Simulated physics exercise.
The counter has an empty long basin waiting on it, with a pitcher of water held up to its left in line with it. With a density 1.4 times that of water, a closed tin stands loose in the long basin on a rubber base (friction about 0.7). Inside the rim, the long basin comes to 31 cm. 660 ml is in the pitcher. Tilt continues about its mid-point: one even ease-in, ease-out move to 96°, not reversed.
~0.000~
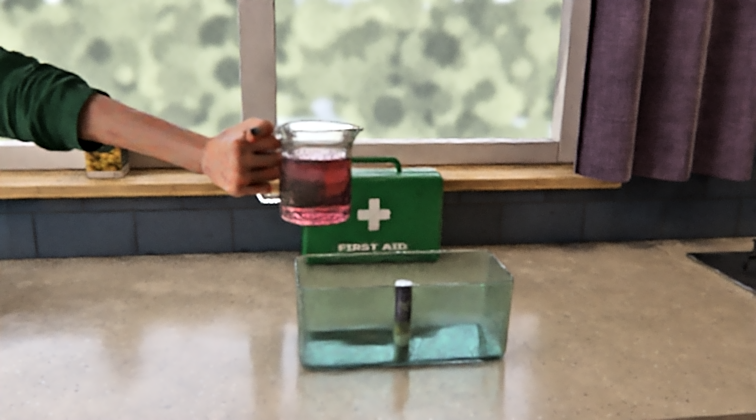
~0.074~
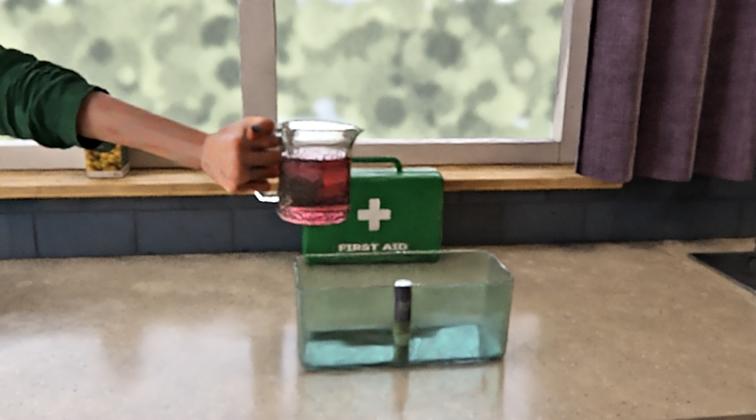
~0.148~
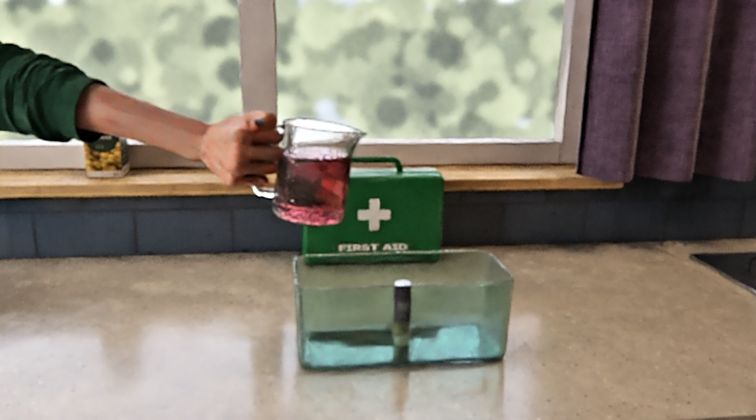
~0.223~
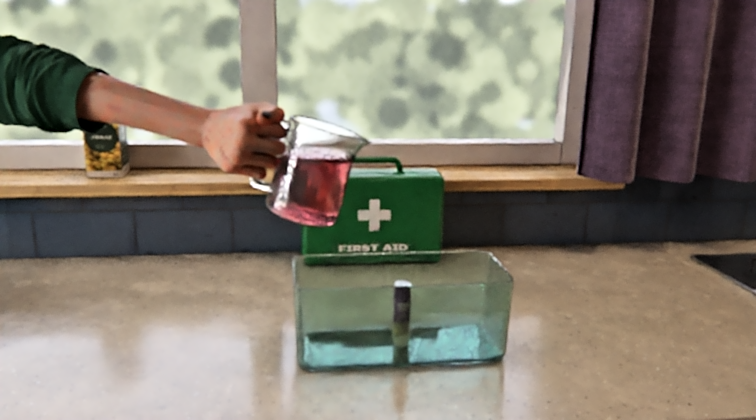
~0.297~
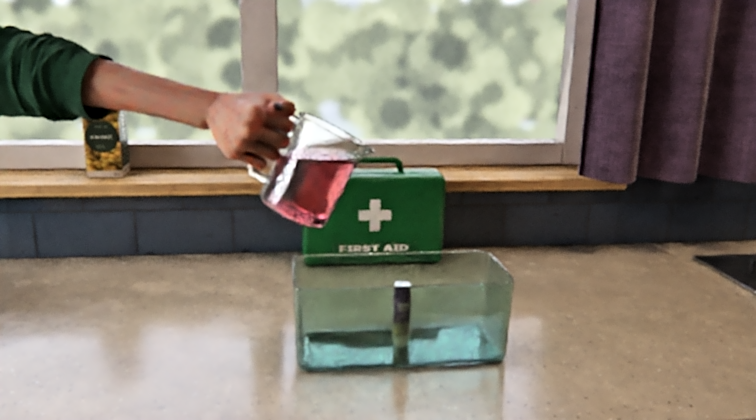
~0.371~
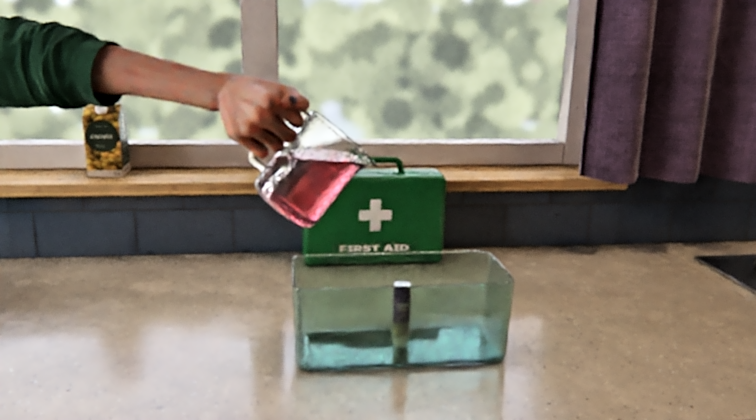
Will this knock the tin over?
It does not keel over.
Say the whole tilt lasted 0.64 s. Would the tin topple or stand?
Result: Tin still standing.
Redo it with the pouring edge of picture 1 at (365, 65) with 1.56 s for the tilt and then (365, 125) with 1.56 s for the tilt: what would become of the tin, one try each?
Run one: It does not tip. Run two: It does not tip.
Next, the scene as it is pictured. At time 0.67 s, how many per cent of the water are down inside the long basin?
Close to 6 in a hundred.
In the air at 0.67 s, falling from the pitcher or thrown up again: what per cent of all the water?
Around 18 percent.
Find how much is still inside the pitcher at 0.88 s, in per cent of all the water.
32 per cent or so.
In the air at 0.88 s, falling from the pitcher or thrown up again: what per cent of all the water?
20 per cent, roughly.
After 0.67 s the tilt is 85° and 75 per cent is still to pour; the tin stands where it began.
After 0.88 s the tilt is 96° and 32 per cent is still to pour; the tin stands where it began.
After 1.11 s the tilt is 96° and 12 per cent is still to pour; the tin stands where it began.
After 1.35 s the tilt is 96° and 4 per cent is still to pour; the tin stands where it began.
In the end the tin stands where it began.
